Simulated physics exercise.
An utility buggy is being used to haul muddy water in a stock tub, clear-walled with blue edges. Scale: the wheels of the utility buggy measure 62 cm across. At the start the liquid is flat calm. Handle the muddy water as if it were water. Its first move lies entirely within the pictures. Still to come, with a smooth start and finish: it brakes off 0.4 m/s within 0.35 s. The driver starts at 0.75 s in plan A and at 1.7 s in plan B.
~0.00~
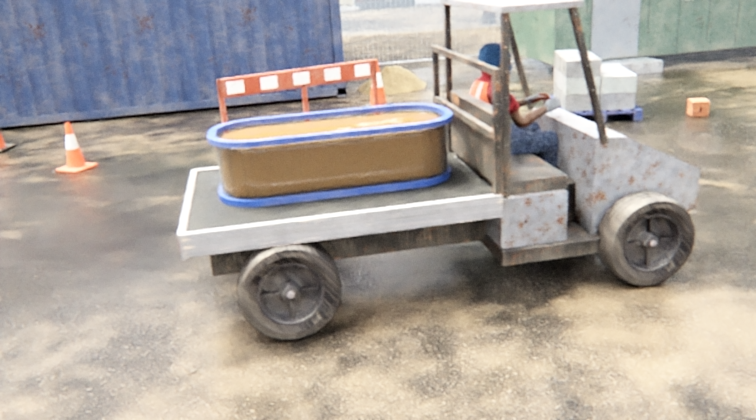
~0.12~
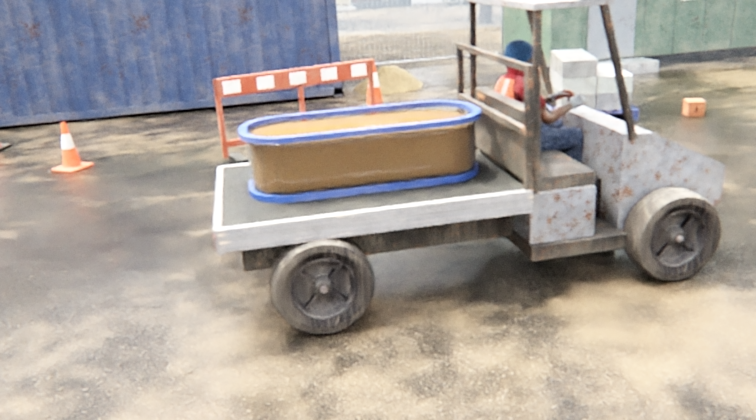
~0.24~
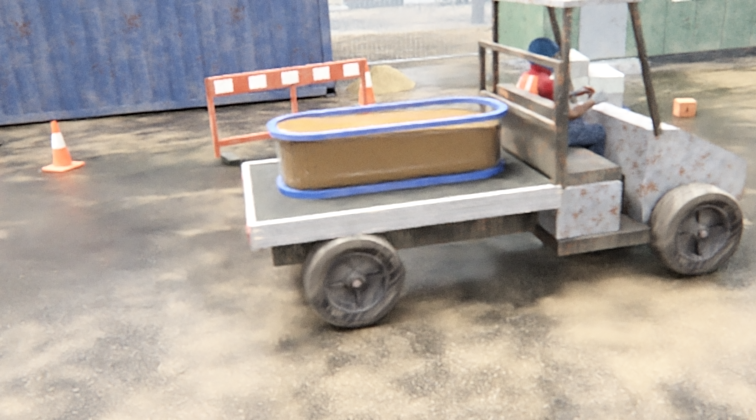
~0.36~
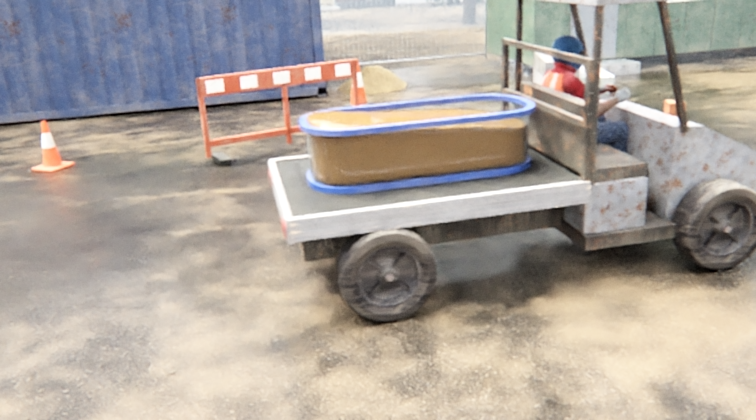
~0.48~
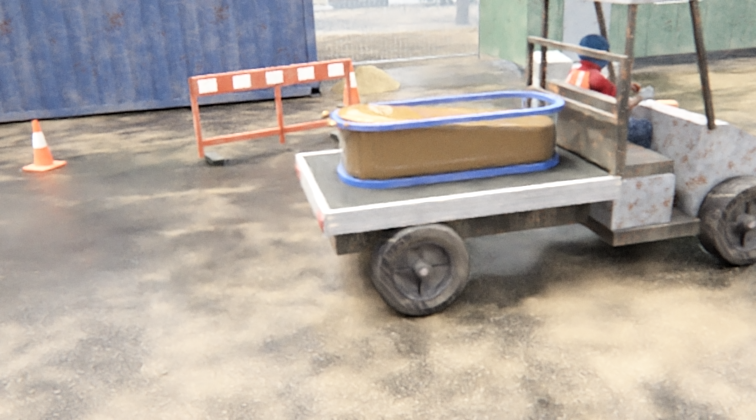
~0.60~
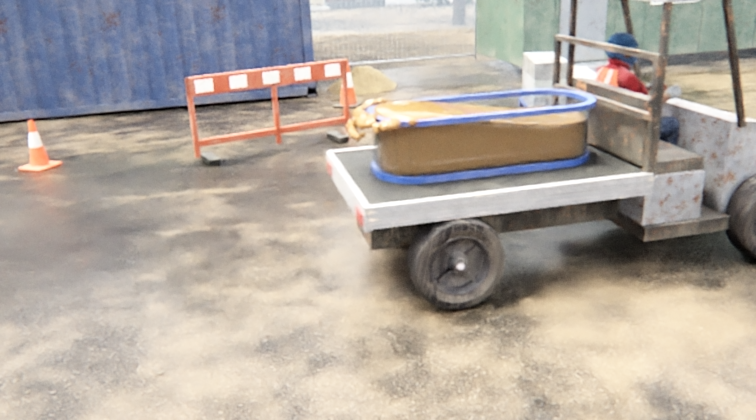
On a wet, sandy yard beside a blue container, a driver sits in a rusty utility buggy with a clear-walled, blue-edged tub of muddy water on its flat bed. The buggy rolls to the right past an orange-and-white barrier, and the water, level at first, tilts and climbs towards the tub's back end.
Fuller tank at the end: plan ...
The fuller tank comes with plan B.
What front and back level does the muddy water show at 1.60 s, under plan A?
Front 40 cm, back 22 cm.
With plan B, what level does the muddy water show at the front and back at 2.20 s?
Roughly 36 cm in front, roughly 30 cm behind.
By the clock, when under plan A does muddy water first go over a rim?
The first spill happens at roughly 0.8 s.
For plan A, At 1.60 s front 40 cm, middle 31 cm, back 22 cm above the floor; the loss stands at 4 per cent, over the front.
For plan A, At 4.09 s the loss stands at 10 per cent, over the front and the back, 29 of 280 litres.
For plan B, At 2.20 s front 36 cm, middle 32 cm, back 31 cm above the floor; the loss stands at 2 per cent, over the back and the front.
For plan B, At 5.03 s the loss stands at 2 per cent, over the back and the front, 6 of 280 litres.
